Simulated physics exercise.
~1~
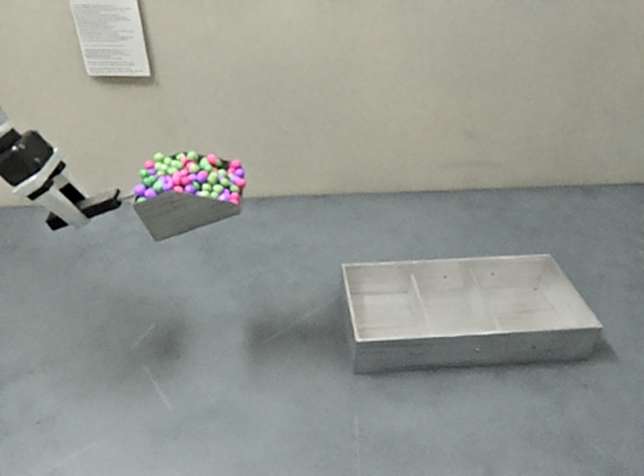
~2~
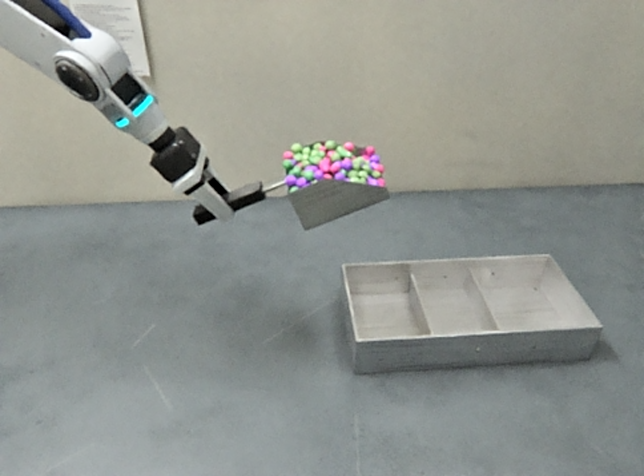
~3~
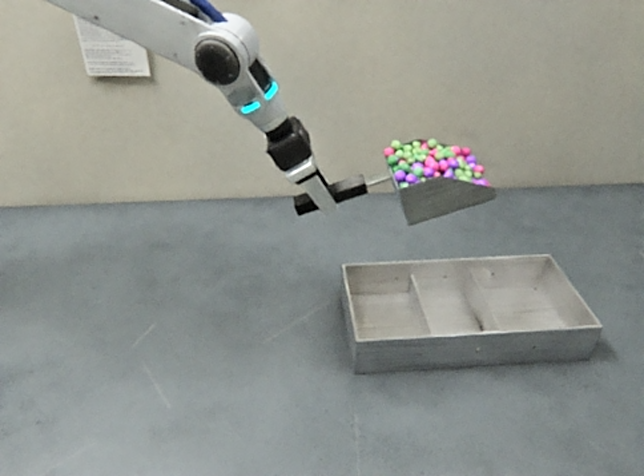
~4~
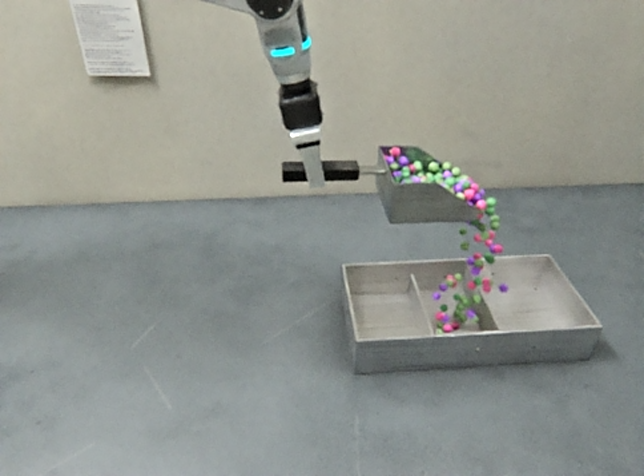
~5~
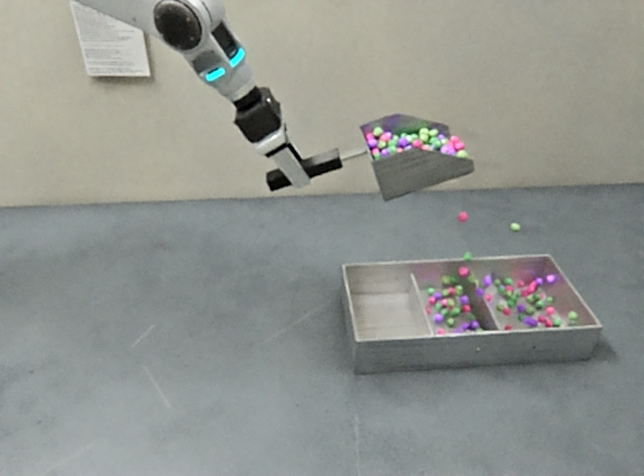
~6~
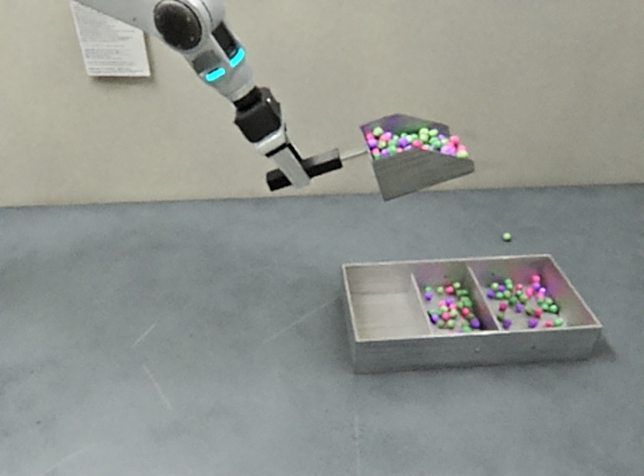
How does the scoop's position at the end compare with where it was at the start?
At the start the scoop was off to the left, well clear of the tray. By the end it was much farther right and a little higher, held above the tray.
Colorful little balls spilled from a metal scoop after a robot arm carried it right and tipped it over a divided tray, scattering them into the middle and right sections before it tilted back, still holding many, and left the left section empty.
